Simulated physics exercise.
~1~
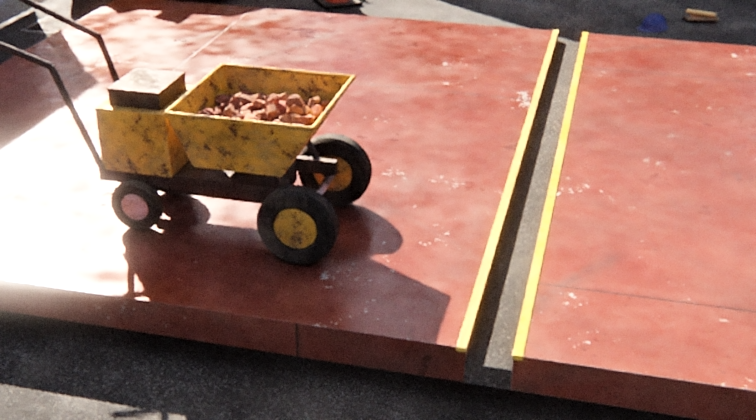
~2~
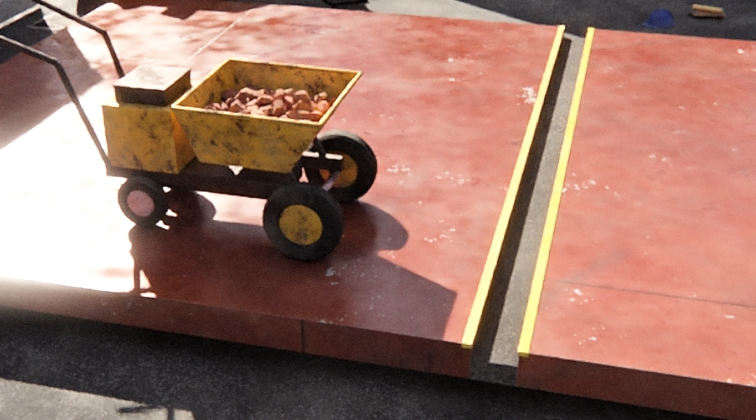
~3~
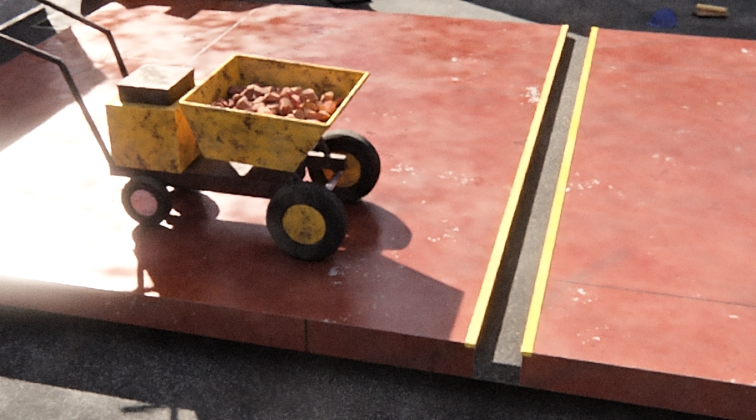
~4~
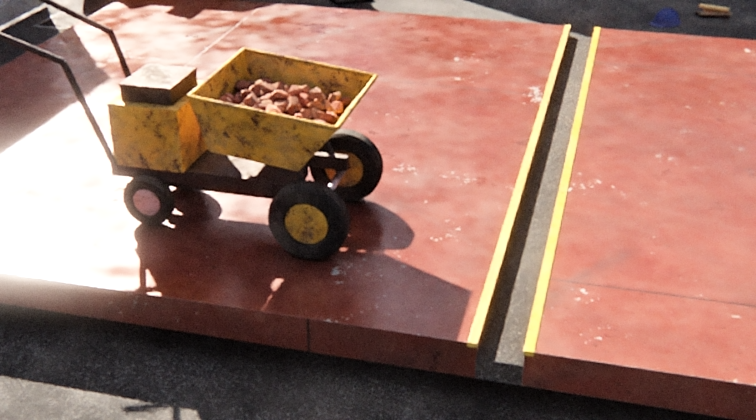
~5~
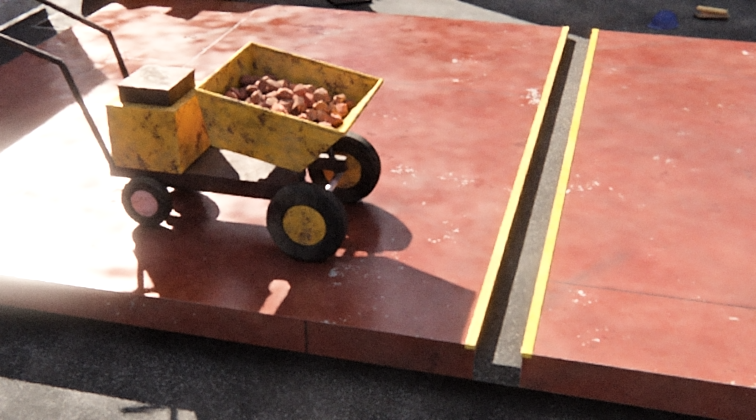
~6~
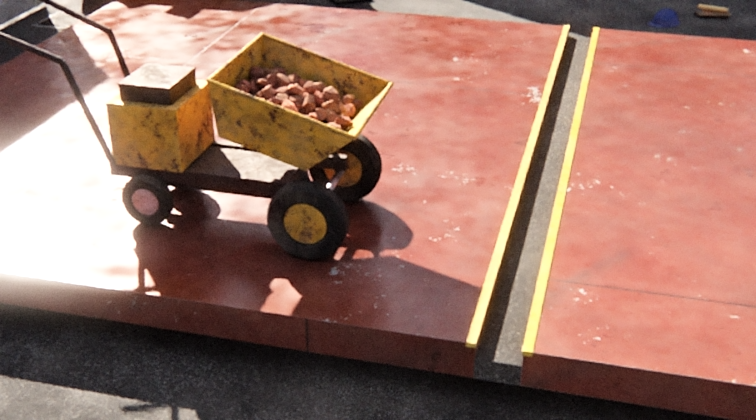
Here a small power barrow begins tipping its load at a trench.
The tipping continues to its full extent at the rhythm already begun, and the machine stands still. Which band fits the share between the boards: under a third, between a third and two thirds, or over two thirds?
I reckon it's the low case, with the trench getting short of one-third.
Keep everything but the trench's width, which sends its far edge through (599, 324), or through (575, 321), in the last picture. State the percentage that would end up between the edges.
About 20 %, then 20 %.
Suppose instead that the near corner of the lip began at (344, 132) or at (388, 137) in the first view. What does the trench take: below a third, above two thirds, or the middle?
The first try: In the middle band. The second: One to two thirds.
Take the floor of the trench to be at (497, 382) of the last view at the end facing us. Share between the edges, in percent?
20 %.
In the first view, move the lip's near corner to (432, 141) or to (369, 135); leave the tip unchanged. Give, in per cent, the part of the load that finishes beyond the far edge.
The first spot gives roughly 70 %; the second gives roughly 10 %.
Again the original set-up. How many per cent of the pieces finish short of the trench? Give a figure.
Share: Near 70 %.
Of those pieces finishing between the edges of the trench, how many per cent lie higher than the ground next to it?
I'd put it near 5 per cent.
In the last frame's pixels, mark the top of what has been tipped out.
Top estimate: About (454, 215).
Shortly afterwards, skip tipped steeply; the whole lot in the skip.
Next, skip tipped right over; the bulk in the skip; a little short of the trench; only a few falling.
Some moments later, skip tipped right over; near a quarter in the skip; near two thirds short of the trench; near a quarter in or heaped over the trench; only a few beyond it.
In the end, skip tipped right over; a little in the skip; near two thirds short of the trench; near a quarter in or heaped over the trench; only a few beyond it.
